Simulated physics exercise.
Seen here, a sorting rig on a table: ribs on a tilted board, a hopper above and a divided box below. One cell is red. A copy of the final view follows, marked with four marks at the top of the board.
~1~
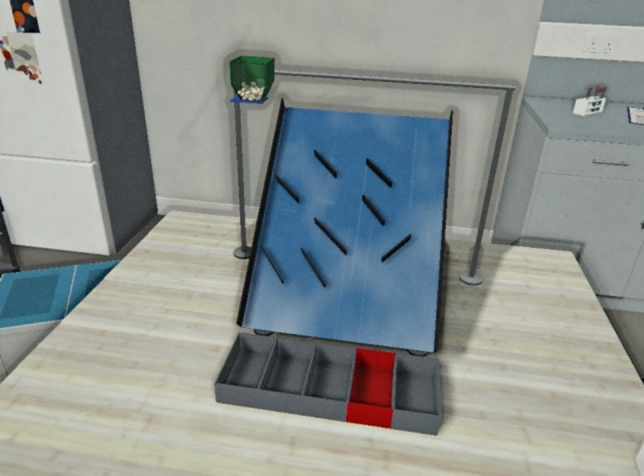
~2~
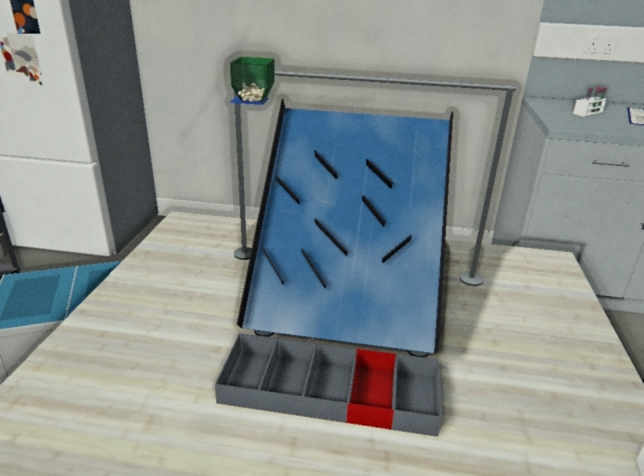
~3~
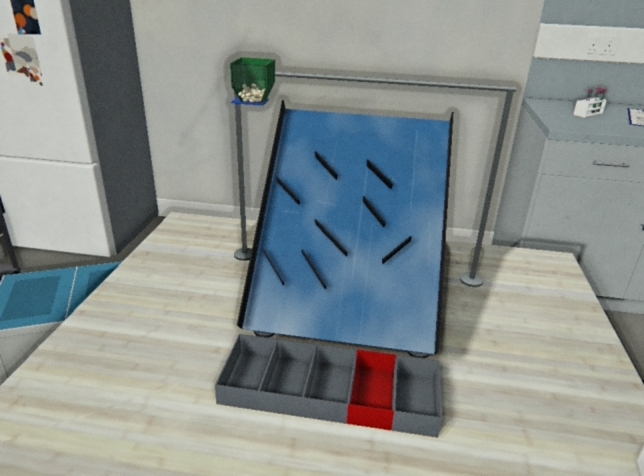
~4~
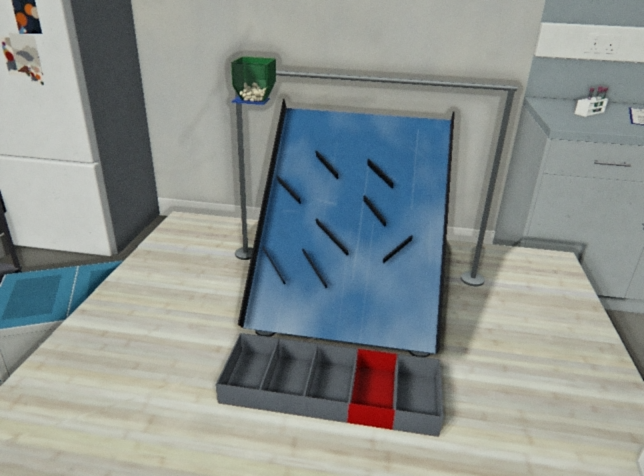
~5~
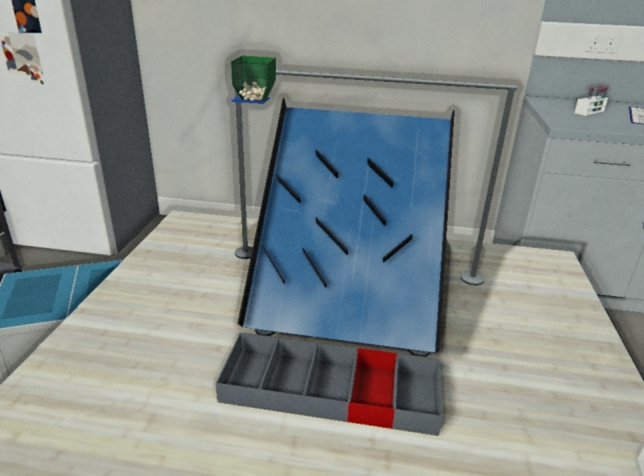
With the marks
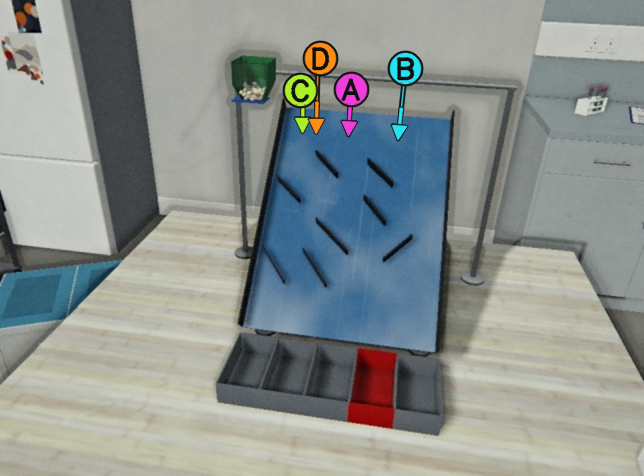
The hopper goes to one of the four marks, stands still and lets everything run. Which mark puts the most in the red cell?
Mark A.
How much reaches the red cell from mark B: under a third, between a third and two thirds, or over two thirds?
Mark B gives under a third.
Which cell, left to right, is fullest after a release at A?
It is the fourth one.
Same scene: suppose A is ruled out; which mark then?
Mark D.
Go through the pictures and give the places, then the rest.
In the first frame, hopper at (252, 92), white beans, door shut.
In the second frame, ribs (315, 151) to (336, 174), (367, 159) to (392, 183), (276, 176) to (298, 199).
In the third frame, ribs (363, 196) to (385, 223), (315, 219) to (346, 252), (383, 260) to (411, 236).
In the fourth frame, ribs (263, 247) to (283, 281), (303, 249) to (326, 285).
In the fifth frame, red cell at (371, 414), number 4 of 5 from the left.
On the marked copy, mark A meets the board at (348, 130); mark B meets the board at (398, 134); mark C meets the board at (302, 127); mark D meets the board at (316, 128).
If A is chosen, about two thirds in the red cell, about a quarter in other cells, a small part held on the board.
If B is chosen, a small part in the red cell, most in other cells, a small part held on the board.
If C is chosen, a small part in the red cell, about two thirds in other cells, about a quarter held on the board.
If D is chosen, about a quarter in the red cell, about two thirds in other cells, a small part held on the board.
